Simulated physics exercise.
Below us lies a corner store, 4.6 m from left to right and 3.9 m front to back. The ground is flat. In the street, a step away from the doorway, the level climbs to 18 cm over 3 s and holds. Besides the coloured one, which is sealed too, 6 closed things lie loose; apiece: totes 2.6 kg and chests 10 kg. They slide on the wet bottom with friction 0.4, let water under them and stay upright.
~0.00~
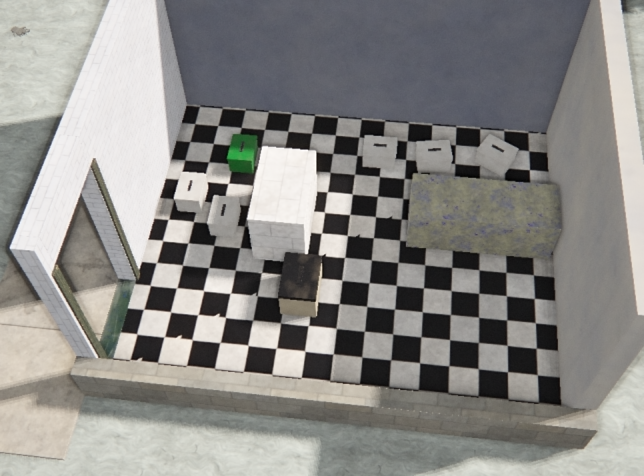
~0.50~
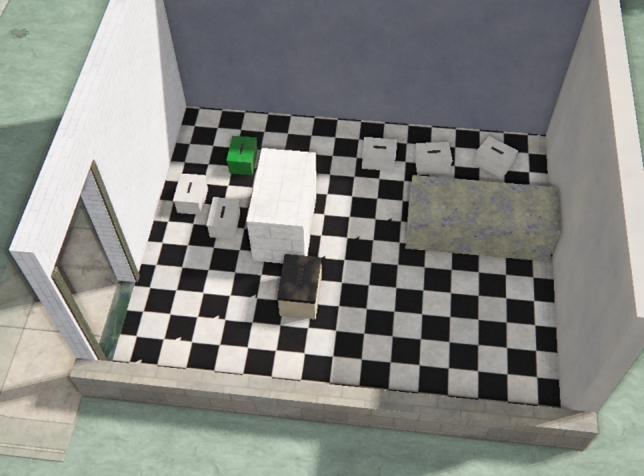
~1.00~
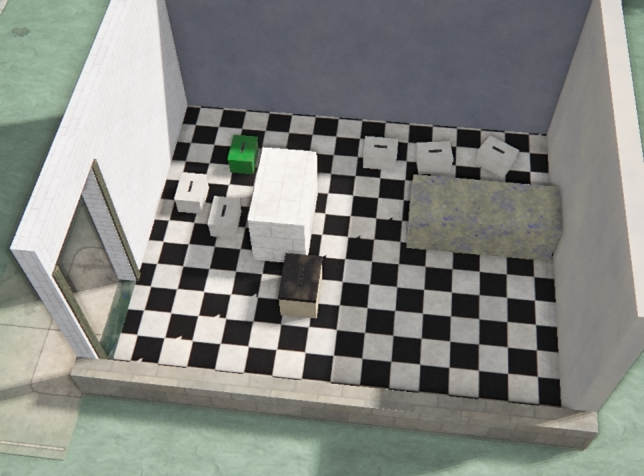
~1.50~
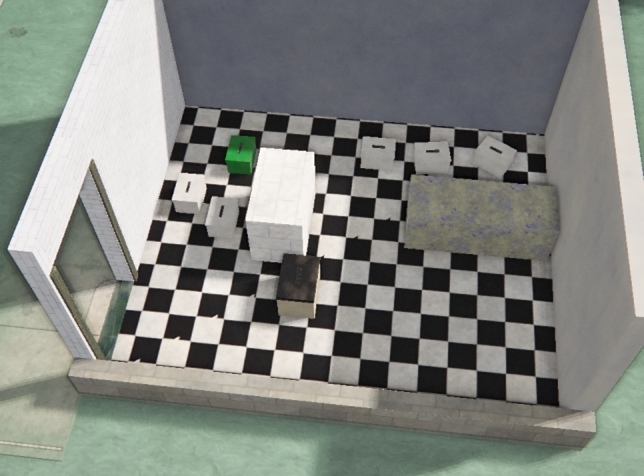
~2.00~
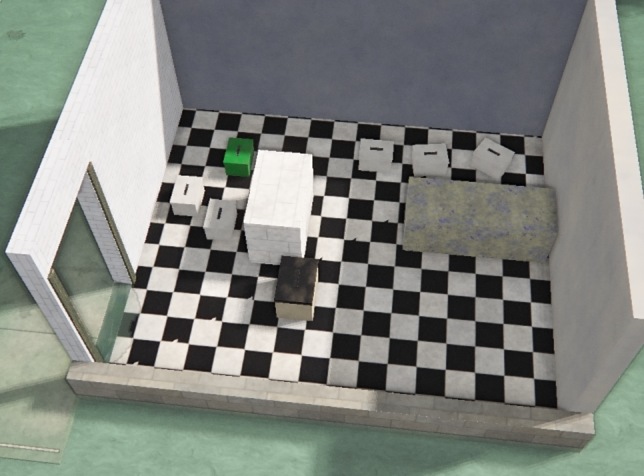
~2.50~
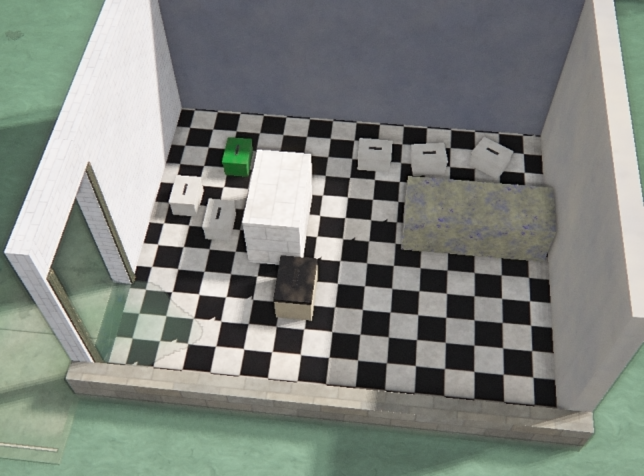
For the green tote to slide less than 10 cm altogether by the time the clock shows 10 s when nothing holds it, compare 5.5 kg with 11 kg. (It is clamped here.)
For it, the smaller load will do.
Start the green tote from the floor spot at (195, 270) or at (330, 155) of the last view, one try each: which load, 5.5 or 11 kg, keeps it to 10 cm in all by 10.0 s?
In turn: Only the larger holds; the smaller is enough.
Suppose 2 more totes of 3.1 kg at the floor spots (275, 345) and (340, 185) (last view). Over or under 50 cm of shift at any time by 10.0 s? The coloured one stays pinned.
In turn: Over, under.
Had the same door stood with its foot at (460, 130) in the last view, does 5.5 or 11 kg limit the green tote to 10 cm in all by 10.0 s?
In that case neither load is enough.
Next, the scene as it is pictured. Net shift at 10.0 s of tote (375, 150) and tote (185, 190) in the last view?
In that order: 10 cm, 5 cm.
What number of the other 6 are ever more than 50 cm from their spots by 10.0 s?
That makes 1.
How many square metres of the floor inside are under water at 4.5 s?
Some 5.5 m2.
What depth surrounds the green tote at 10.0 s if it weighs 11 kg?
Roughly 2 cm.
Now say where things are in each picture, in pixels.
The first frame shows the green tote at (242, 147) rests on the ground; 0.0 m2 under water; 0 of 7 have shifted.
The second frame shows the green tote at (242, 149) rests on the ground; 0.0 m2 under water; 0 of 7 have shifted.
The third frame shows the green tote at (243, 148) rests on the ground; 0.0 m2 under water; 0 of 7 have shifted.
The fourth frame shows the green tote at (240, 148), on the bottom; 0.0 m2 under water; 0 of 7 have shifted.
The fifth frame shows the green tote at (238, 151), on the bottom; 0.1 m2 under water; 0 of 7 have shifted.
The sixth frame shows the green tote at (237, 151), on the bottom; water covers 0.6 m2; 0 of 7 have shifted.
After 3.5 s the green tote would be 0 cm from its start with 5.5 kg and 0 cm from its start with 11 kg; 0 cm of water round it then.
After 4.5 s the green tote would be 0 cm from its start with 5.5 kg and 0 cm from its start with 11 kg; 0 cm of water round it then.
After 7.0 s the green tote would be 0 cm from its start with 5.5 kg and 0 cm from its start with 11 kg; 1 cm of water round it then.
After 10.0 s the green tote would be 0 cm from its start with 5.5 kg and 0 cm from its start with 11 kg; 2 cm of water round it then.
